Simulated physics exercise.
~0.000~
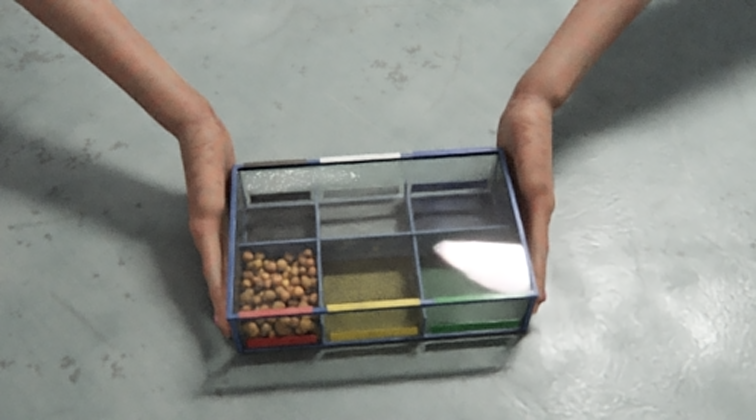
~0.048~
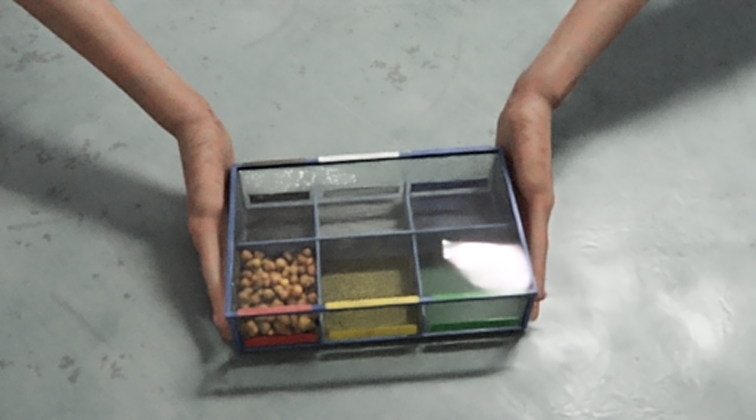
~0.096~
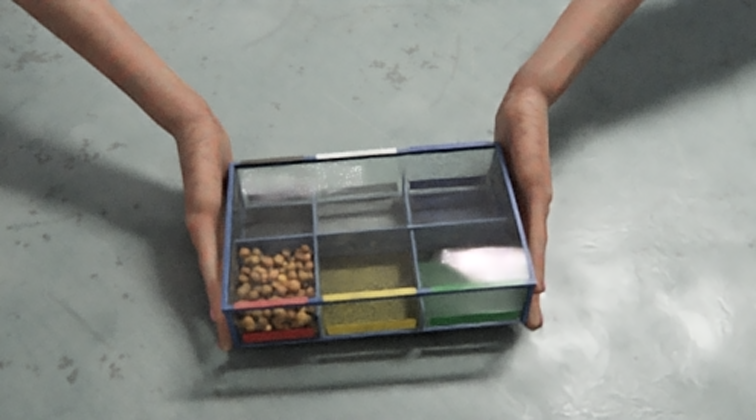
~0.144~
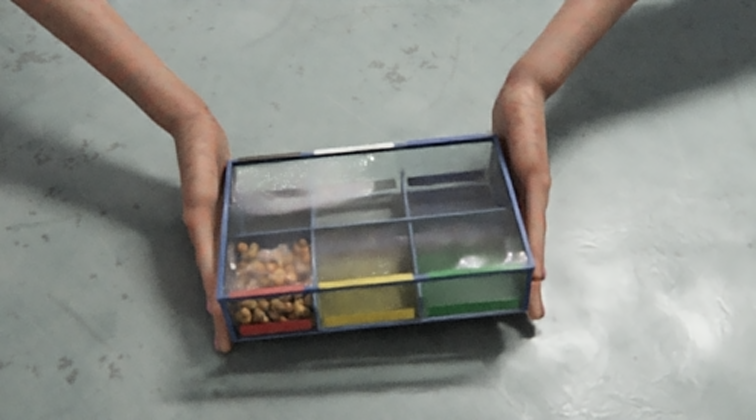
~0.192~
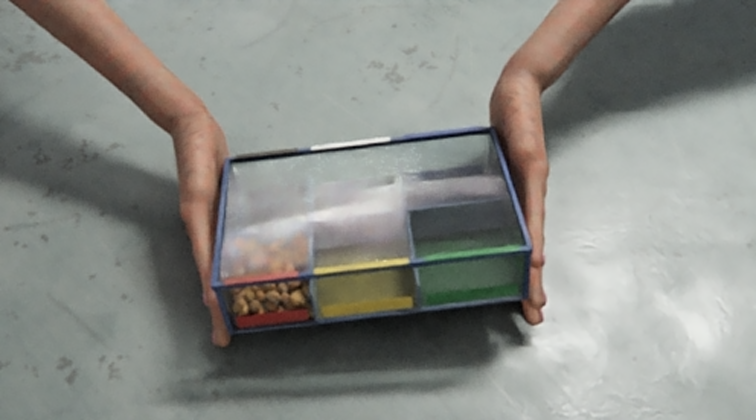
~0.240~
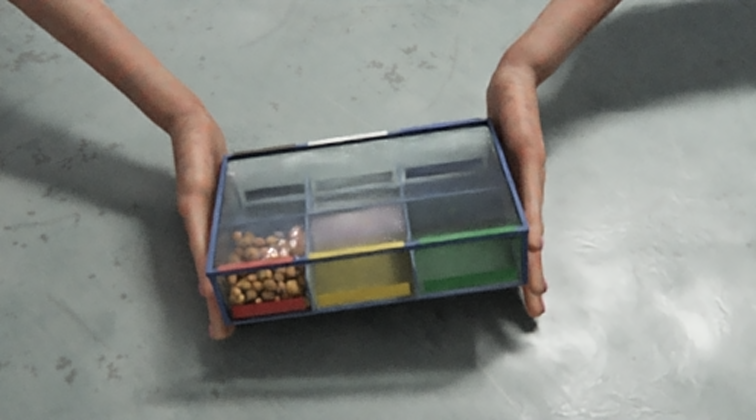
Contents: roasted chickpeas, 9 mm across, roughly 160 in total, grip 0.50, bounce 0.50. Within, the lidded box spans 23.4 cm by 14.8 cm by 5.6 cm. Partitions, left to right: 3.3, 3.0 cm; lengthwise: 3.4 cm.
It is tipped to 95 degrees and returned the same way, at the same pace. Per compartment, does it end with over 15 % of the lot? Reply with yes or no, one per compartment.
Red yes, blue no, green no, yellow no, white no, black yes.
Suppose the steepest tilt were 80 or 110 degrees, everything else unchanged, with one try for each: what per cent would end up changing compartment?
Close to 40 in a hundred first, and 65 in a hundred second.
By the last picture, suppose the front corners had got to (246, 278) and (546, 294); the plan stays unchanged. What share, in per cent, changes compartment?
I'd say close to 75 in a hundred.
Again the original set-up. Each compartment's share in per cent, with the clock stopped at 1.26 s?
Red 70, blue 0, green 0, yellow 0, white 0, black 30.
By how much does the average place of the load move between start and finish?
6.0 cm, roughly.
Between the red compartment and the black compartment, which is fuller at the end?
More settles in the black compartment.
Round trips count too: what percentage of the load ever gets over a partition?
Around 60 in a hundred.
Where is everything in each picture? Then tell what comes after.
The first frame shows box tilt 0 degrees, front corners at (232, 315) and (533, 293); red 100 %.
The second frame shows box tilt 1 degrees, front corners at (231, 314) and (532, 290).
The third frame shows box tilt 3 degrees, front corners at (227, 307) and (531, 281), lowest corner left back.
The fourth frame shows box tilt 7 degrees, front corners at (223, 296) and (529, 265), lowest corner left back.
The fifth frame shows box tilt 11 degrees, front corners at (217, 284) and (527, 248), lowest corner left back.
The sixth frame shows box tilt 15 degrees, front corners at (212, 271) and (523, 229), lowest corner left back; red 100 %. The box's pace is about 85 degrees a second.
Then, at 1.26 s, tilt 95 degrees; red 70 %, black 30 %.
After 1.94 s, tilt 43 degrees; red 40 %, black 60 %.
Then, at 2.66 s, tilt 0 degrees; red 40 %, black 60 %.
At rest (3.1 s), red 40 %, blue 0 %, green 0 %, yellow 0 %, white 0 %, black 60 %.
